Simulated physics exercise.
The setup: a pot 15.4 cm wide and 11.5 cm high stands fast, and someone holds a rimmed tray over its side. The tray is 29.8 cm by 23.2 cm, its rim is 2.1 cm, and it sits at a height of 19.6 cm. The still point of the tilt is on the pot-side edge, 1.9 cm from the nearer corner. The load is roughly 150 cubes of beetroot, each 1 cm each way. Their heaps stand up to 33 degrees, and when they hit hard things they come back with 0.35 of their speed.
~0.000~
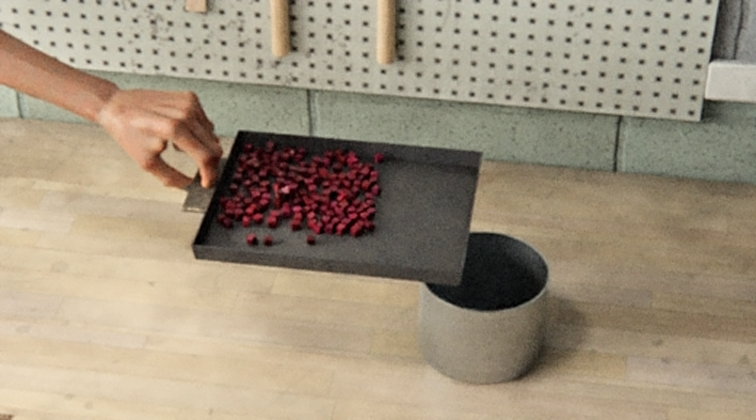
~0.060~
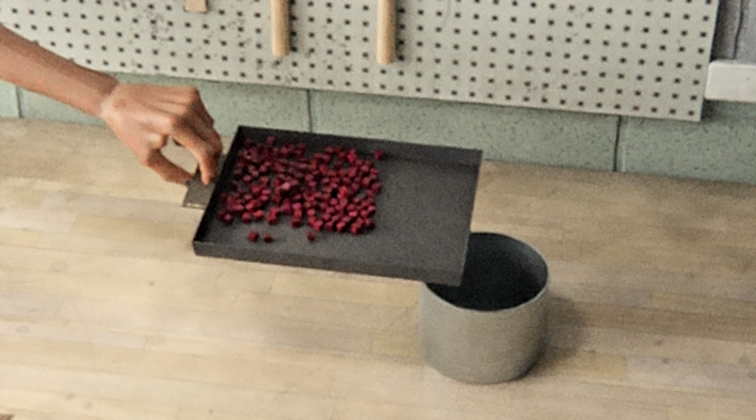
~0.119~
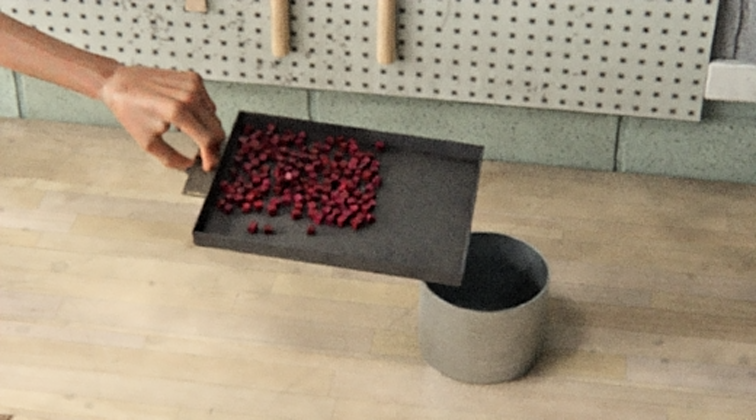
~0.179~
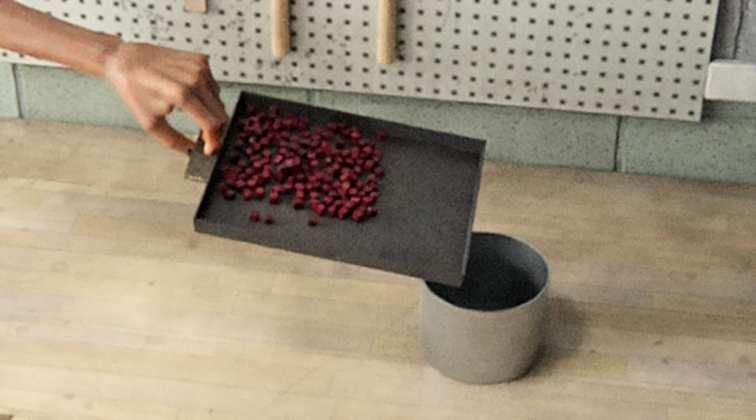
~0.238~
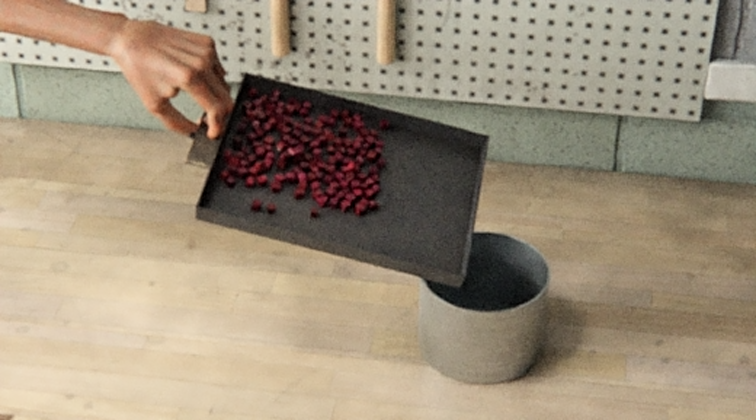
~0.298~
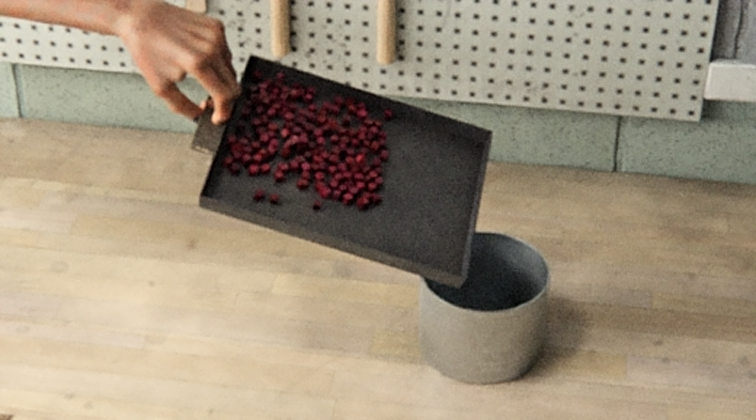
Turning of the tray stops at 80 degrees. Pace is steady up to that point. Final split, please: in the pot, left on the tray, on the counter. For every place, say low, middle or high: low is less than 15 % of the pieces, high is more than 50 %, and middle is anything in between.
Here is the split: Pot: Low; tray: Middle; counter: High.
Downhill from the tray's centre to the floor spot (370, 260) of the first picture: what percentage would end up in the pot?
0 %.
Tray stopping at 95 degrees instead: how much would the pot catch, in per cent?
I'd expect some 0 per cent in the pot.
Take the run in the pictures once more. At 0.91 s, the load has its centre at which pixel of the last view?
Approximately (474, 261) in the last picture.
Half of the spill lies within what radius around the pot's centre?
About 26 centimetres.
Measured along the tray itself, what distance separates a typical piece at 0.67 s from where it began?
About 5 cm.
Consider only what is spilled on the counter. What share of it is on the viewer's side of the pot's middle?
About 100 per cent.
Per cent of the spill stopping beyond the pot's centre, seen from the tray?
That works out to about 90 percent.
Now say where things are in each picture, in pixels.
In the first frame, tray tilt 0 degrees, front corners at (195, 244) and (460, 270); middle of the pieces at (303, 195); pot at (485, 270).
In the second frame, tray tilt 1 degrees, front corners at (195, 241) and (460, 270); middle of the pieces at (303, 192).
In the third frame, tray tilt 5 degrees, front corners at (195, 231) and (461, 271), lowest corner right front; middle of the pieces at (303, 182).
In the fourth frame, tray tilt 10 degrees, front corners at (197, 218) and (462, 273), lowest corner right front; middle of the pieces at (304, 170).
In the fifth frame, tray tilt 14 degrees, front corners at (199, 206) and (463, 274), lowest corner right front; middle of the pieces at (307, 158).
In the sixth frame, tray tilt 19 degrees, front corners at (203, 194) and (464, 276), lowest corner right front; middle of the pieces at (310, 147); pot at (485, 270). The tray's pace is about 80 degrees a second.
After 0.67 s, tilt 49 degrees; the tray holds 100 %, the pot 0 %.
After 0.91 s, tilt 68 degrees; the tray holds 75 %, the pot 0 %.
Then, at 1.27 s, tilt 80 degrees; the tray holds 25 %, the pot 0 %.
At rest (2.7 s), pot 0 %, tray 20 %, counter 80 %.
